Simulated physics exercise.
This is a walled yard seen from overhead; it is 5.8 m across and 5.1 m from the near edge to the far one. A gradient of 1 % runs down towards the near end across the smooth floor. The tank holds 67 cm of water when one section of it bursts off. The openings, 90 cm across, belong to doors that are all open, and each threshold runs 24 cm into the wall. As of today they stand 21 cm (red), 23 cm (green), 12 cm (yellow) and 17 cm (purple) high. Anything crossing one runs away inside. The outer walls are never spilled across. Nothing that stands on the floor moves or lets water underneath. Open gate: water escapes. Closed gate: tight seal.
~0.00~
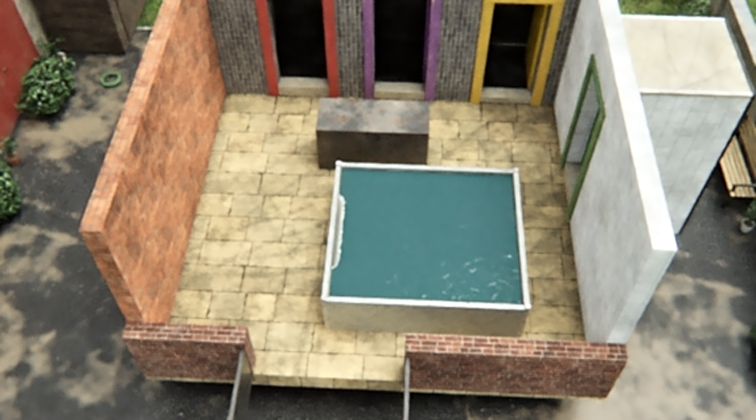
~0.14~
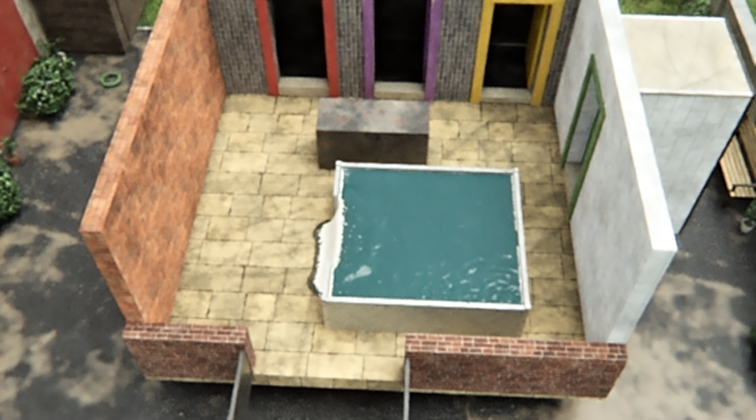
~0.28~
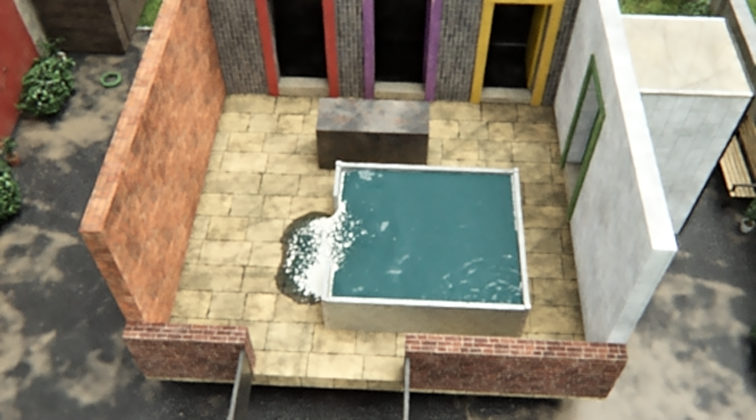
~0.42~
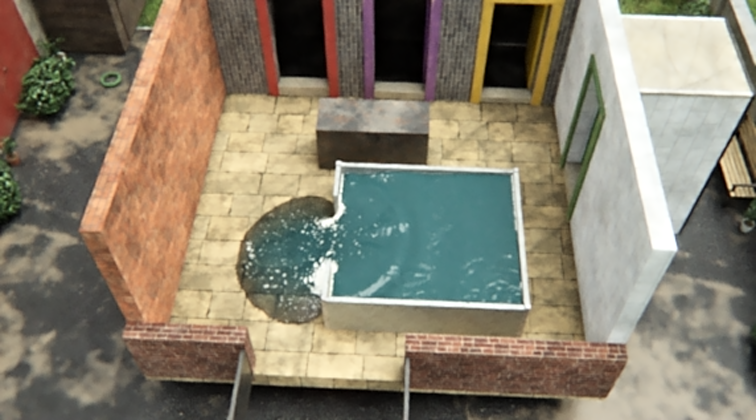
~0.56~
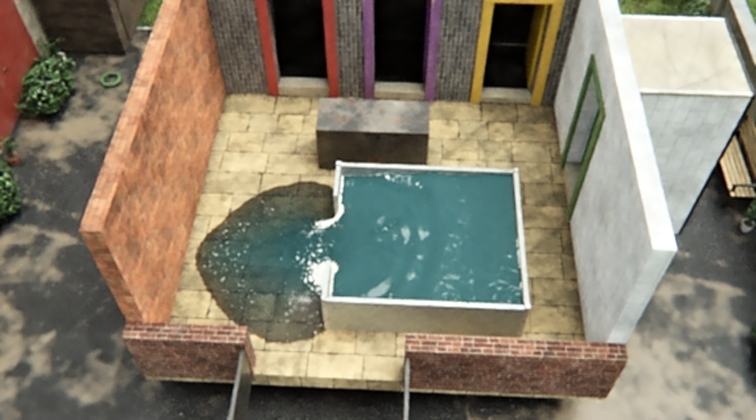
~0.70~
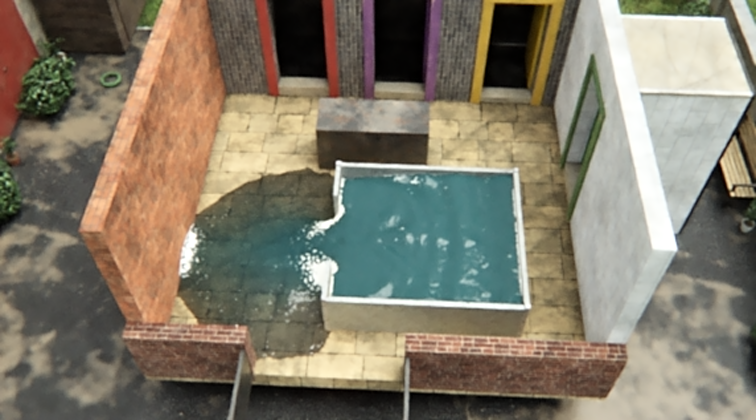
In a walled yard with red, purple, yellow and green doorways, part of the tank's left side broke away, and water poured out, spreading across the stone floor to the brick wall on the left.
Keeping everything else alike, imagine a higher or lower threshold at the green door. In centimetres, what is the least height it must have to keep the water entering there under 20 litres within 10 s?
6.5 cm.
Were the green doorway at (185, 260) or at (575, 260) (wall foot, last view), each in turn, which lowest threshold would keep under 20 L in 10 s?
You'd want roughly 35 cm there first, then roughly 10.5 cm.
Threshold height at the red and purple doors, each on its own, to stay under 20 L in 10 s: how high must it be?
You'd want some 16 cm at red and some 7.0 cm at purple.
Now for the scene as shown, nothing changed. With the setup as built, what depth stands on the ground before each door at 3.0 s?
Red door 19 cm, green door 0 cm, yellow door 0 cm, purple door 1 cm.
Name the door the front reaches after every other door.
That would be the green door.
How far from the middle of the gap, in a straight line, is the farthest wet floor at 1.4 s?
I make it some 3.2 m.
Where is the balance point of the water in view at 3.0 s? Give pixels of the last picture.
It lies near (341, 249) in the last picture.
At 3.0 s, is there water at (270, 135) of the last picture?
At that moment it's submerged.
After 1.4 s water covers 30 % of the floor, deepest (53 cm) near (163, 353); it has not reached the green door.
After 3.0 s water covers 50 % of the floor, deepest (42 cm) near (163, 353); it has not reached the green door.
After 10.0 s water covers 95 % of the floor, deepest (25 cm) near (588, 372); 9 cm at the green door, 0 litres in over its 23 cm threshold.
At the green door as built, the water arrived by 5.0 s and peaked near 12 cm at 7.8 s.
Run again over the same 10 s with other heights there, 31 litres in over 5.5 cm, 14 litres over 7.5 cm. The limit of 20 litres is kept from about 6.5 cm up.
